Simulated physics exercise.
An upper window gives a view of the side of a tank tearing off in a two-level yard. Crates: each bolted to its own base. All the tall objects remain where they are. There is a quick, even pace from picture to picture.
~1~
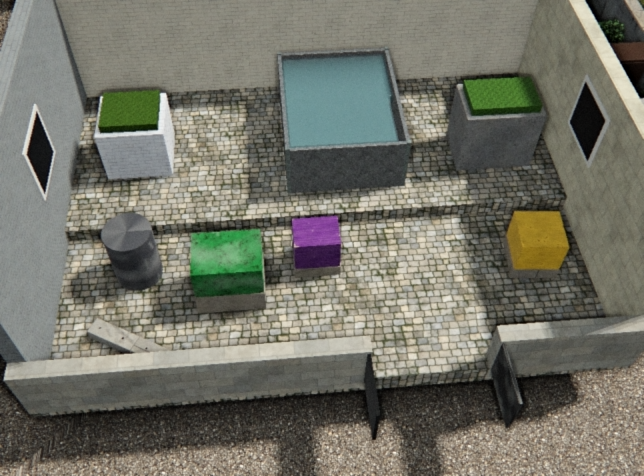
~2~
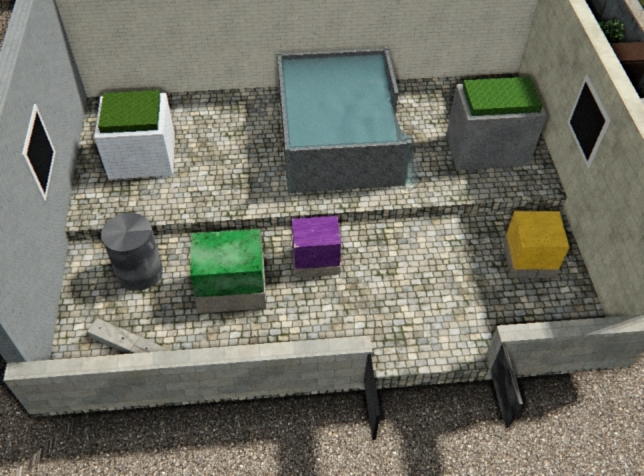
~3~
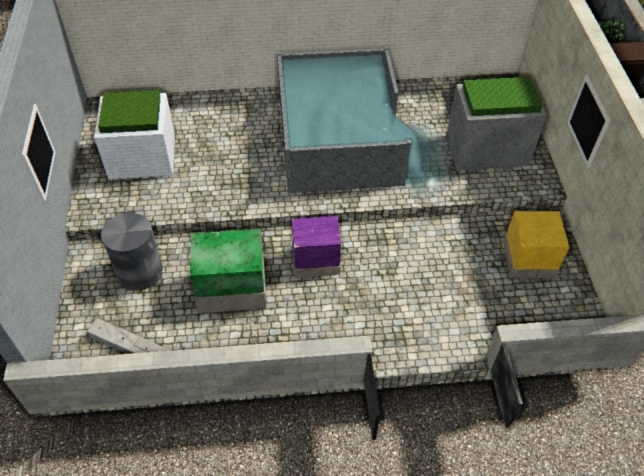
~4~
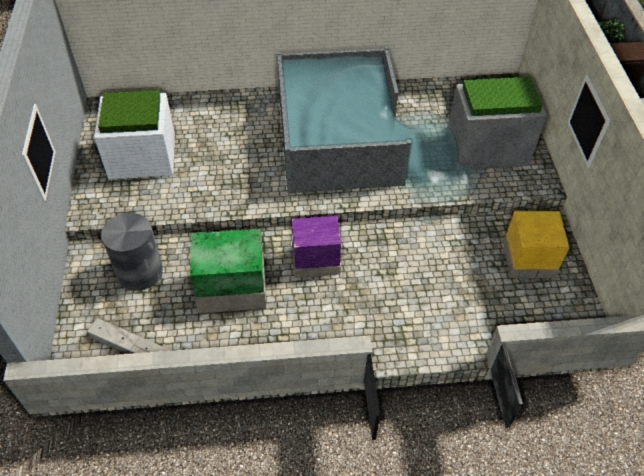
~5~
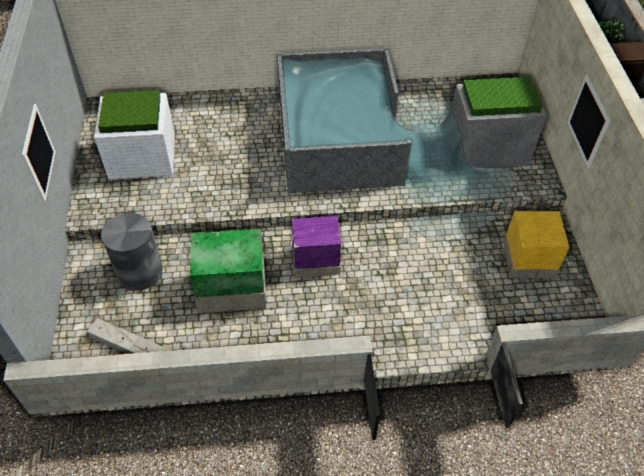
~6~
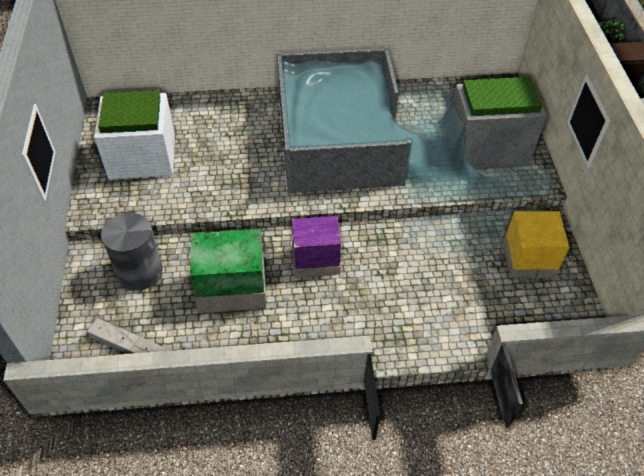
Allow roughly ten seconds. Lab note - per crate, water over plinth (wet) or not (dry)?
My prediction: The purple crate is spared. The yellow crate is hit. The green crate is spared.
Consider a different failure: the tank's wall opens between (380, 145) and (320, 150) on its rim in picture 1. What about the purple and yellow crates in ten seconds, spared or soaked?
Within ten seconds the purple crate is drenched and the yellow crate stays untouched.
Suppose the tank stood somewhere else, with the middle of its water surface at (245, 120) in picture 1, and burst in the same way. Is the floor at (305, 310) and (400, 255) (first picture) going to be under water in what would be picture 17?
The first is not reached, and then the second is wetted.
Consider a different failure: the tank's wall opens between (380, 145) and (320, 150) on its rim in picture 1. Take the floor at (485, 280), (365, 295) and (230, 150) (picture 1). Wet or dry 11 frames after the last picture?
In order: Swamped, swamped, spared.
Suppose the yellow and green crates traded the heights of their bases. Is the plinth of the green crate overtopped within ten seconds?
Then: The green crate is not reached.
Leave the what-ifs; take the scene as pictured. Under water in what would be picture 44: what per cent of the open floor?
About 65 %.
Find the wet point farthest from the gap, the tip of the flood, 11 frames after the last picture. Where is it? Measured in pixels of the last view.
I would point to (612, 343).
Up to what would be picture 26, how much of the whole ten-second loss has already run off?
Roughly 20 percent of it.
A moment on, water covers 25 % of the floor; the purple crate not reached, the yellow crate water round its plinth, the green crate not reached.
Next, water covers 35 % of the floor; the purple crate not reached, the yellow crate water round its plinth, the green crate not reached.
Then, water covers 45 % of the floor; the purple crate not reached, the yellow crate water round its plinth, the green crate not reached.
Later, water covers 65 % of the floor; the purple crate water round its plinth, the yellow crate water round its plinth, the green crate water round its plinth.
In the end, water covers 85 % of the floor; the purple crate stayed above the water, the yellow crate was topped, the green crate stayed above the water.
